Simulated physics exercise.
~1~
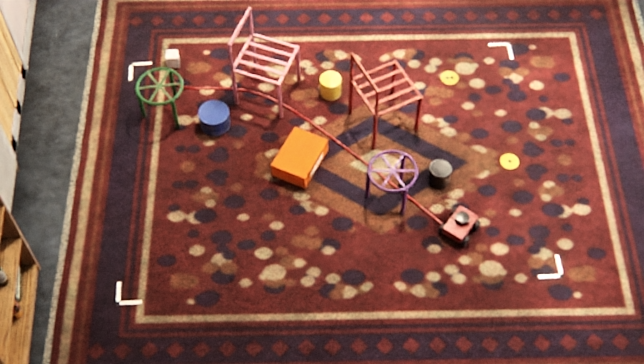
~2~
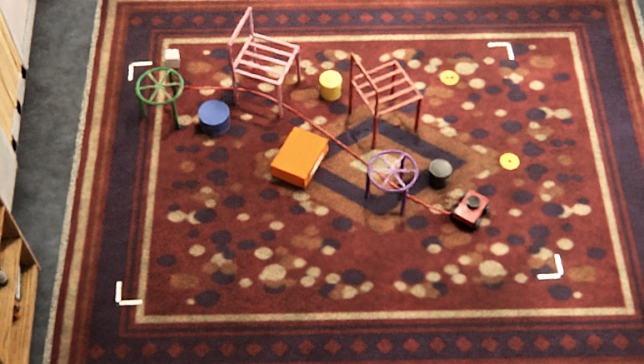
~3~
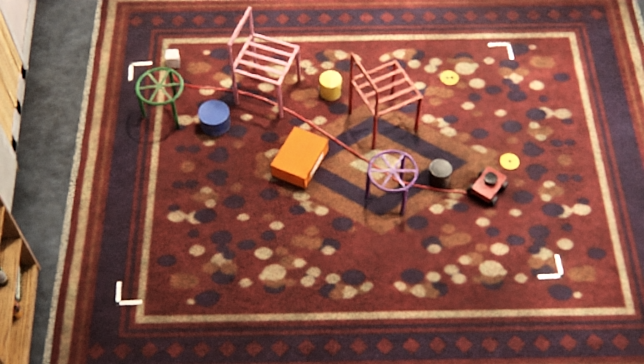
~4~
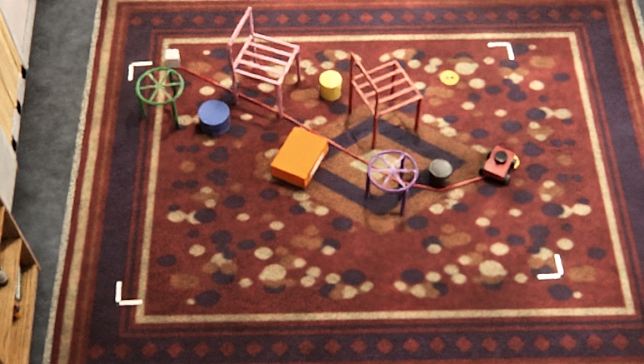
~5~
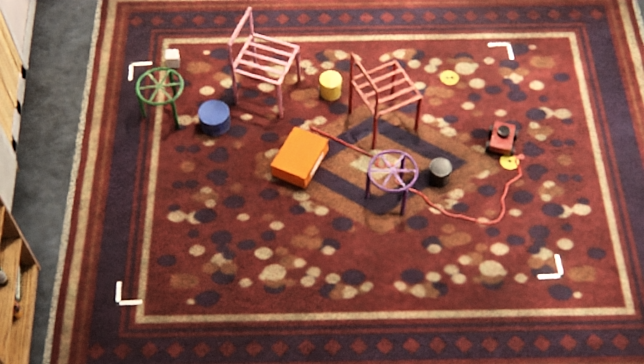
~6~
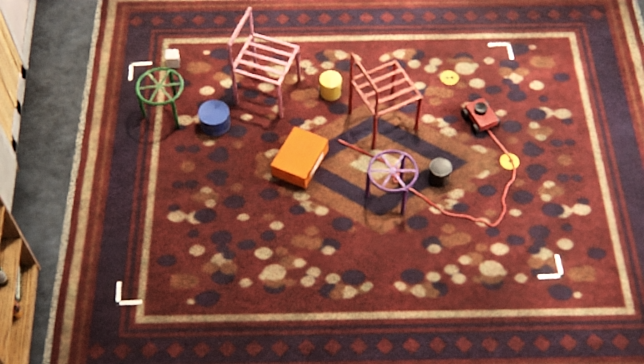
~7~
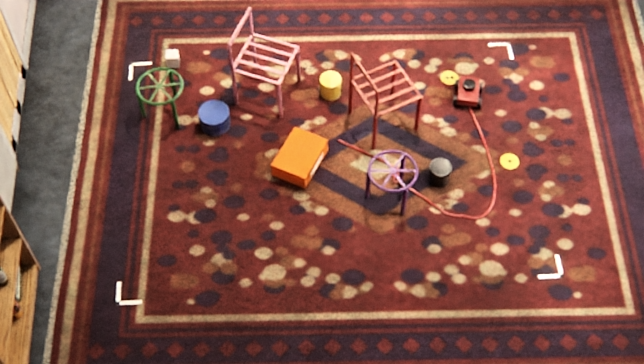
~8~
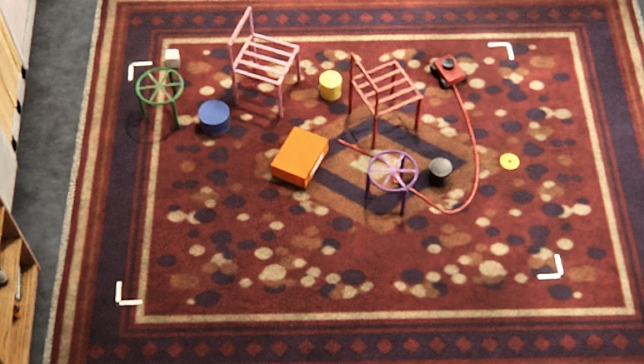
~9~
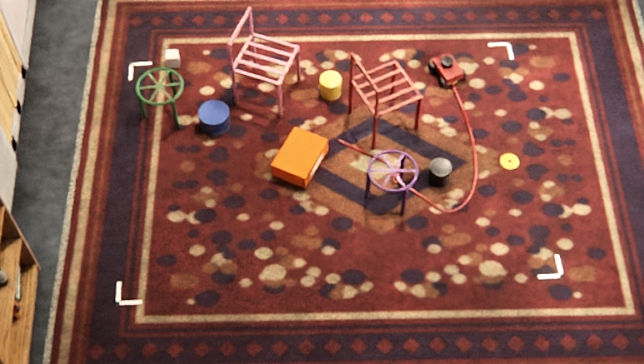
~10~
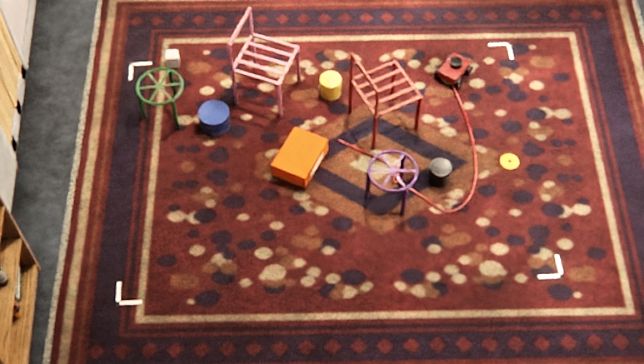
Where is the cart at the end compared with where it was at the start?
At the end the cart is near the top of the rug, at the upper yellow mark to the right of the red chair. At the start it was much lower down, below and to the right of the purple stool.
